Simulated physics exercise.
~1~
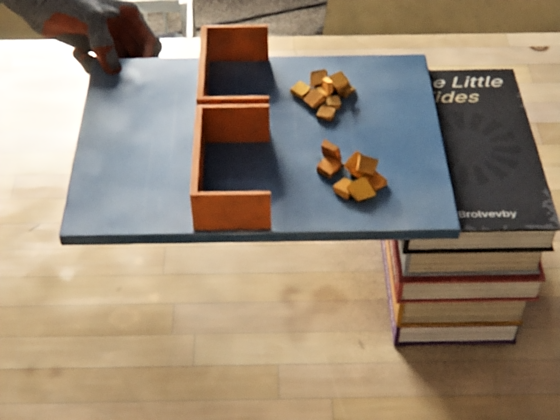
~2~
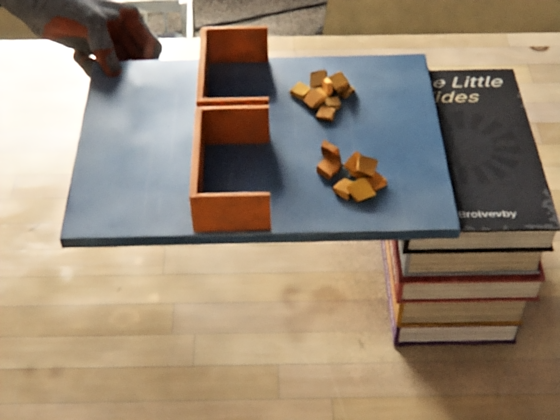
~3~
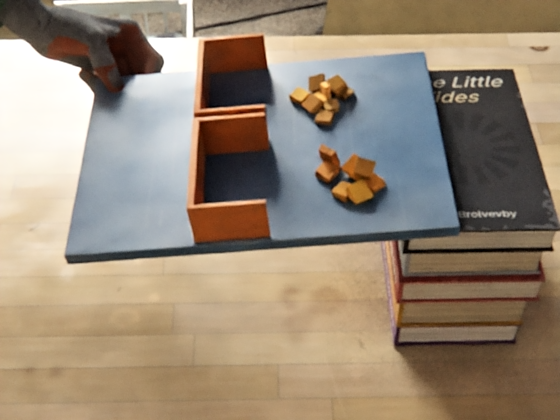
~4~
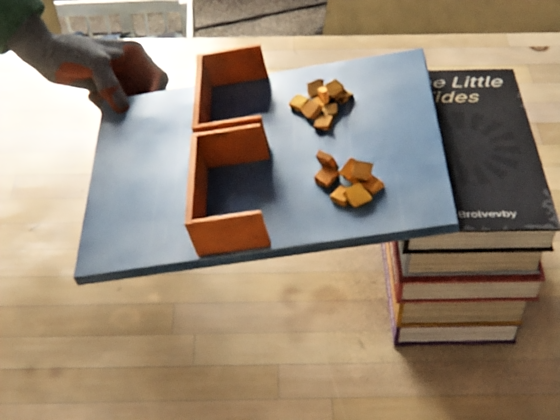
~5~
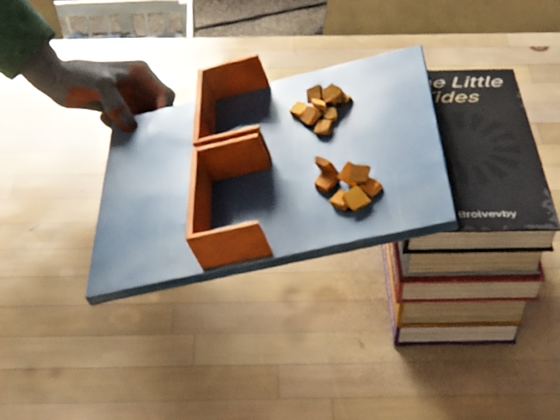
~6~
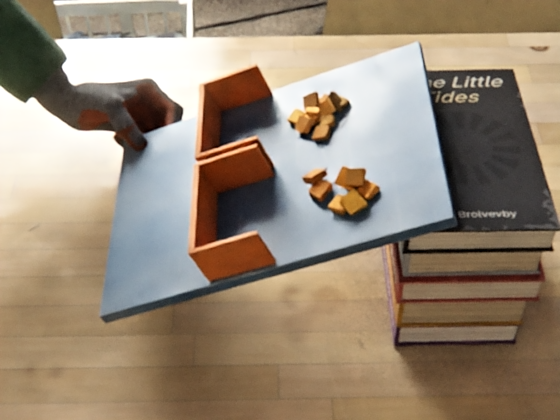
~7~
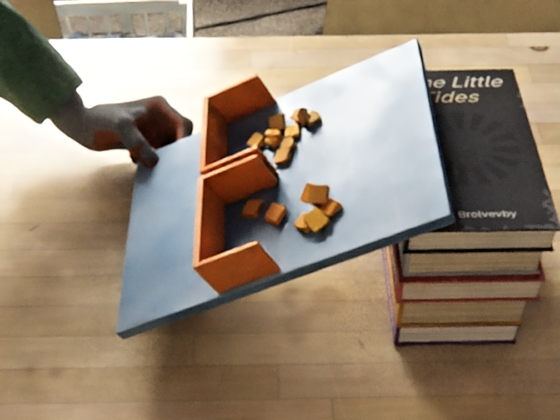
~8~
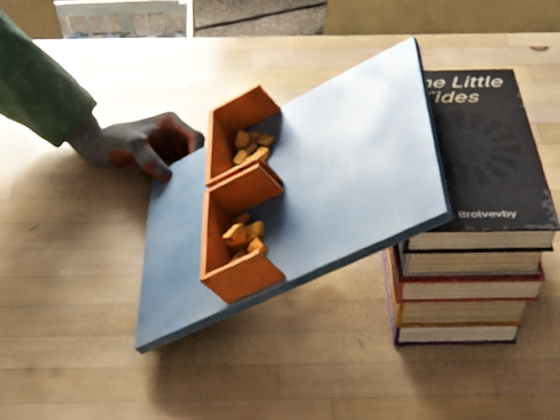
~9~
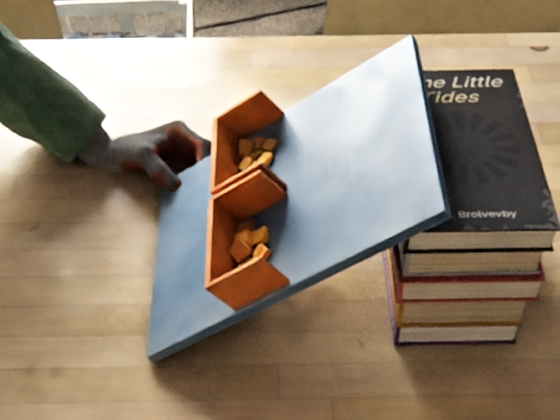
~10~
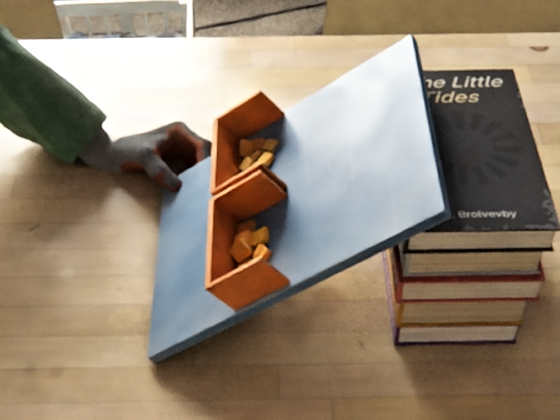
A hand lowered the free end of a blue board propped on a stack of books, tilting it steadily until two heaps of small golden-brown blocks slid down to the left and came to rest gathered inside the orange barriers.
